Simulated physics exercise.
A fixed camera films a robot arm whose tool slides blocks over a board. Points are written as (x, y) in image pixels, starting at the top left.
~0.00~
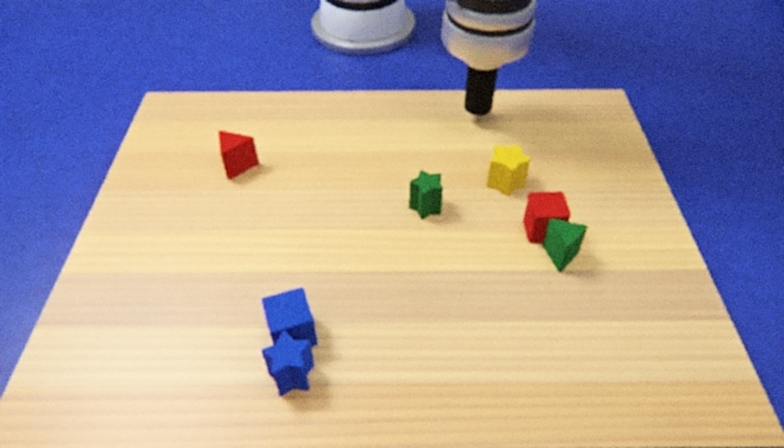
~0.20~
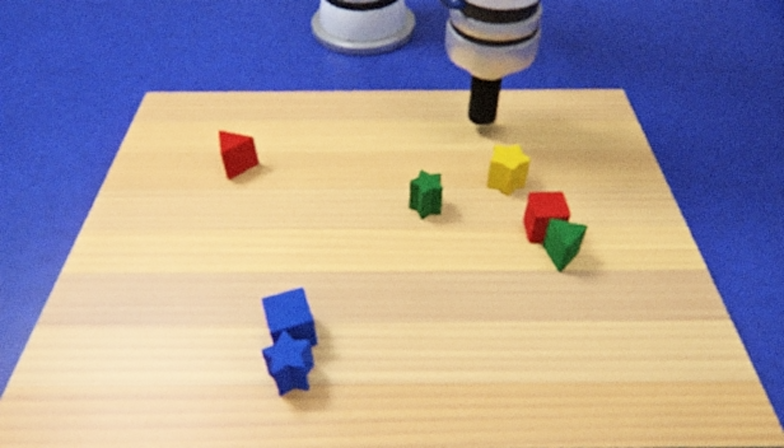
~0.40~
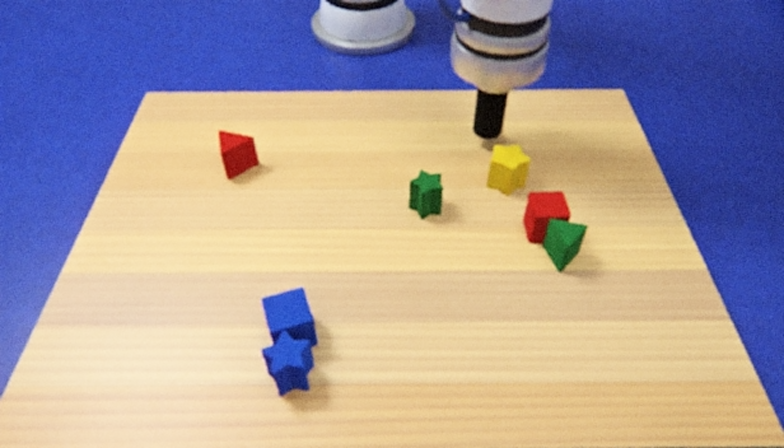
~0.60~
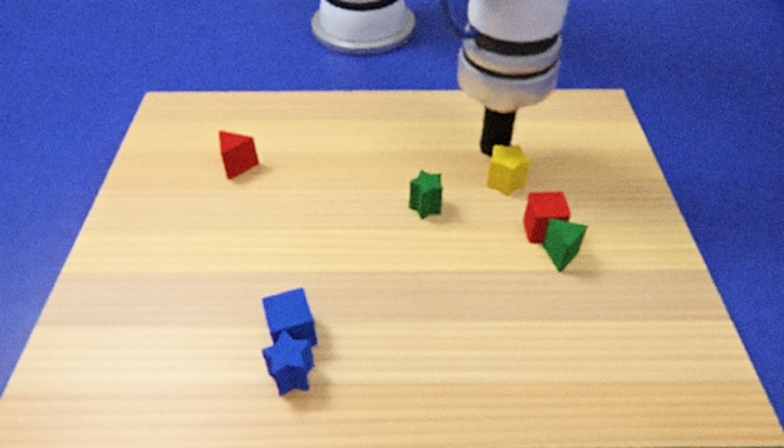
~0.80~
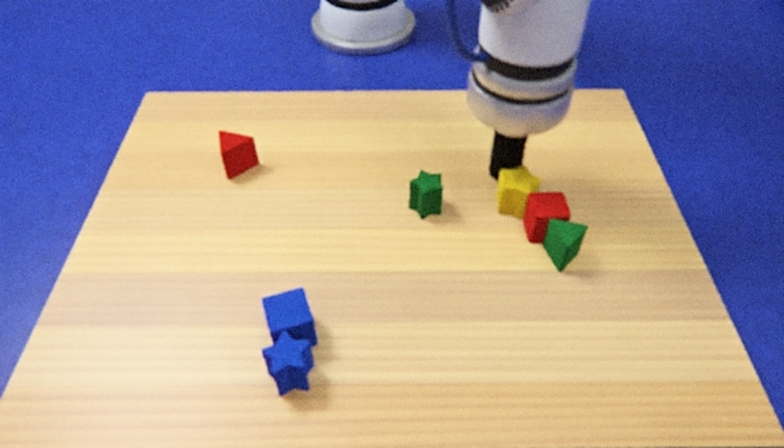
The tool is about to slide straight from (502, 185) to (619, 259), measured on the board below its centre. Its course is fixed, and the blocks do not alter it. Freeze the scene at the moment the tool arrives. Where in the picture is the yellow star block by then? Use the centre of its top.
At (537, 202).
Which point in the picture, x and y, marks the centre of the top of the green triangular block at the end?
I'd say the green triangular block ends with its top centre at (584, 249).
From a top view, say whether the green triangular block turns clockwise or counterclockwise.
Twists anticlockwise.
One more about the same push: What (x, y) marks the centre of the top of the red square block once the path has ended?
At (557, 231).
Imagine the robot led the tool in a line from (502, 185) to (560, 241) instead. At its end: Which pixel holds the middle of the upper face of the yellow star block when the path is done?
I think it will end close to (539, 225).
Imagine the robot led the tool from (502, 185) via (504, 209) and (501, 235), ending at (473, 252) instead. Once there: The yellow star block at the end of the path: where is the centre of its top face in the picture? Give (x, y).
It should be at (528, 234) by then.
The first path, step by step. One third of the way, tool at (543, 195); yellow star block at (534, 200), turned 45° clockwise; red square block at (557, 226), turned 25° anticlockwise; green triangular block at (581, 246), turned 40° anticlockwise.
Two thirds of the way, tool at (583, 220); yellow star block at (537, 202), turned 70° clockwise; red square block at (557, 231), turned 30° anticlockwise; green triangular block at (584, 249), turned 45° anticlockwise.
At the end, tool at (625, 247); green star block still; yellow star block at (537, 202), turned 70° clockwise; red square block at (557, 231), turned 30° anticlockwise; green triangular block at (584, 249), turned 45° anticlockwise.
